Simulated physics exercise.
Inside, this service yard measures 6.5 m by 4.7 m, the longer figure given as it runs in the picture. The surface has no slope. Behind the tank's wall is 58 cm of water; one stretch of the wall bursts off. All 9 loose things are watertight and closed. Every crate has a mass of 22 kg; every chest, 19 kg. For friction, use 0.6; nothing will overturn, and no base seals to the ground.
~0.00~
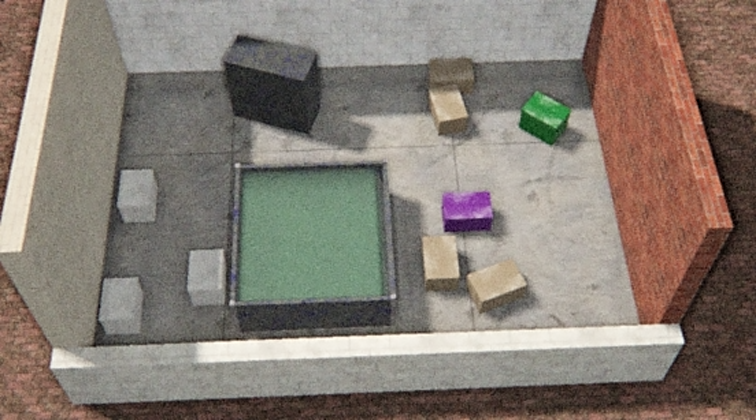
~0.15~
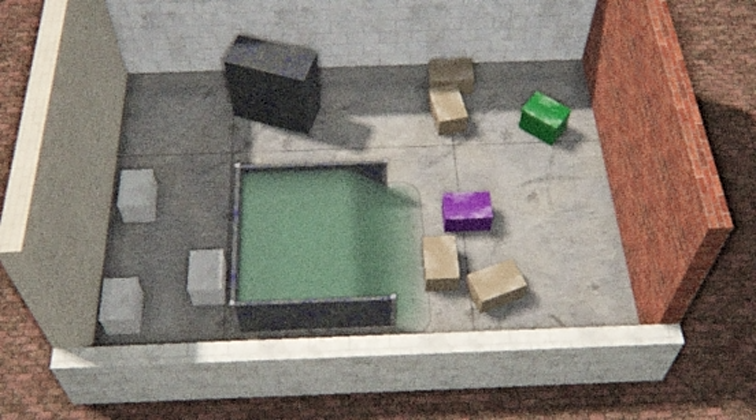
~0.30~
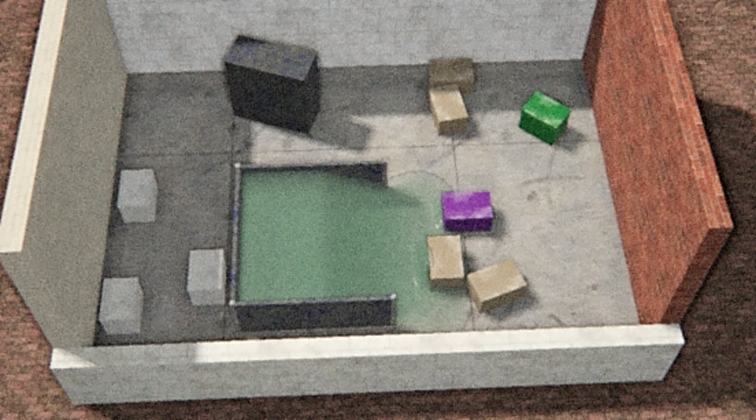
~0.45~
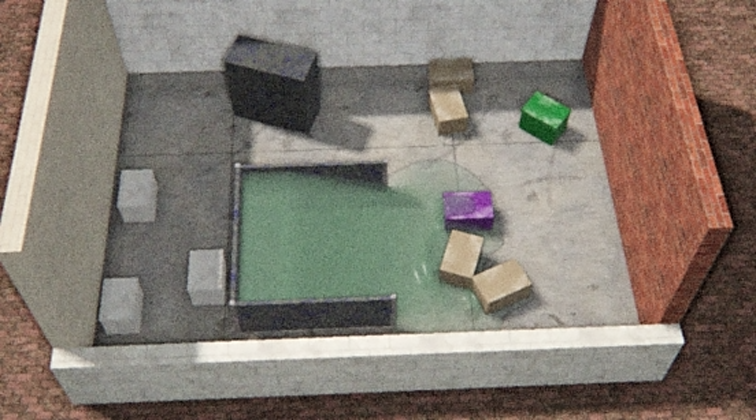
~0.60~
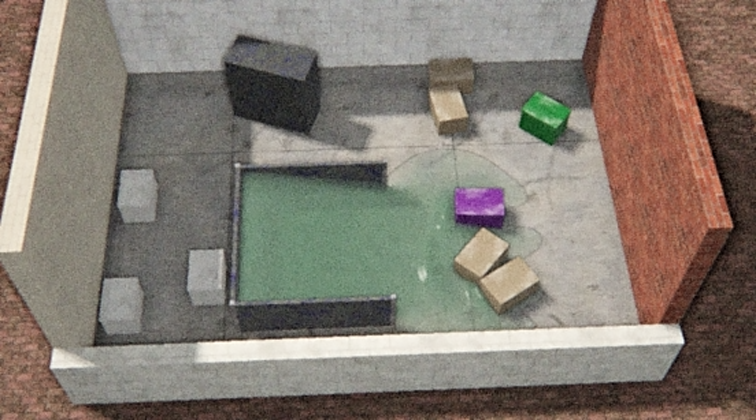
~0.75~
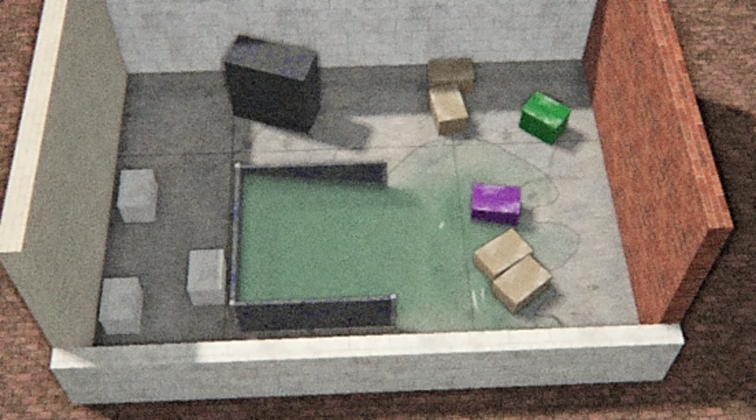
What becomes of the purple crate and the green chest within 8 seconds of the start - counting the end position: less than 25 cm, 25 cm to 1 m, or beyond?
In the end, the purple crate has travelled well away and the green chest has travelled well away.
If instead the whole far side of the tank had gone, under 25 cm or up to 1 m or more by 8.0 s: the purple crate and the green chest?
With that failure, the purple crate keeps its spot, and the green chest covers a big distance.
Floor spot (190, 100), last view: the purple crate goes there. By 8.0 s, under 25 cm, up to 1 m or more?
As it turns out, it barely budges.
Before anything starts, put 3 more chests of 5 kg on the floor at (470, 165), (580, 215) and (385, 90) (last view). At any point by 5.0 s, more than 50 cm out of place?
In order: Above it, above it, above it.
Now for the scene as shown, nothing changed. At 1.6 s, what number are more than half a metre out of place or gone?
That would be 3.
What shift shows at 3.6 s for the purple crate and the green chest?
Shifts by then: Around 200 and 100 cm.
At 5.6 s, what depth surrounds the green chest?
Roughly 14 cm.
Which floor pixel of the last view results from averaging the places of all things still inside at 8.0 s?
Somewhere near (306, 183).
After 1.6 s the purple crate is near (584, 161), 1.7 m from its start, aground; the green chest is near (553, 103), 0.2 m from its start, aground; 2 afloat.
After 3.6 s the purple crate is near (511, 79), 2.1 m from its start, afloat; the green chest is near (534, 46), 1.0 m from its start, afloat; 4 afloat.
After 5.6 s the purple crate is near (370, 97), 2.1 m from its start, afloat; the green chest is near (376, 60), 2.4 m from its start, afloat; 3 afloat.
After 8.0 s the purple crate is near (351, 136), 1.9 m from its start, afloat; the green chest is near (355, 57), 2.7 m from its start, afloat; 4 afloat.
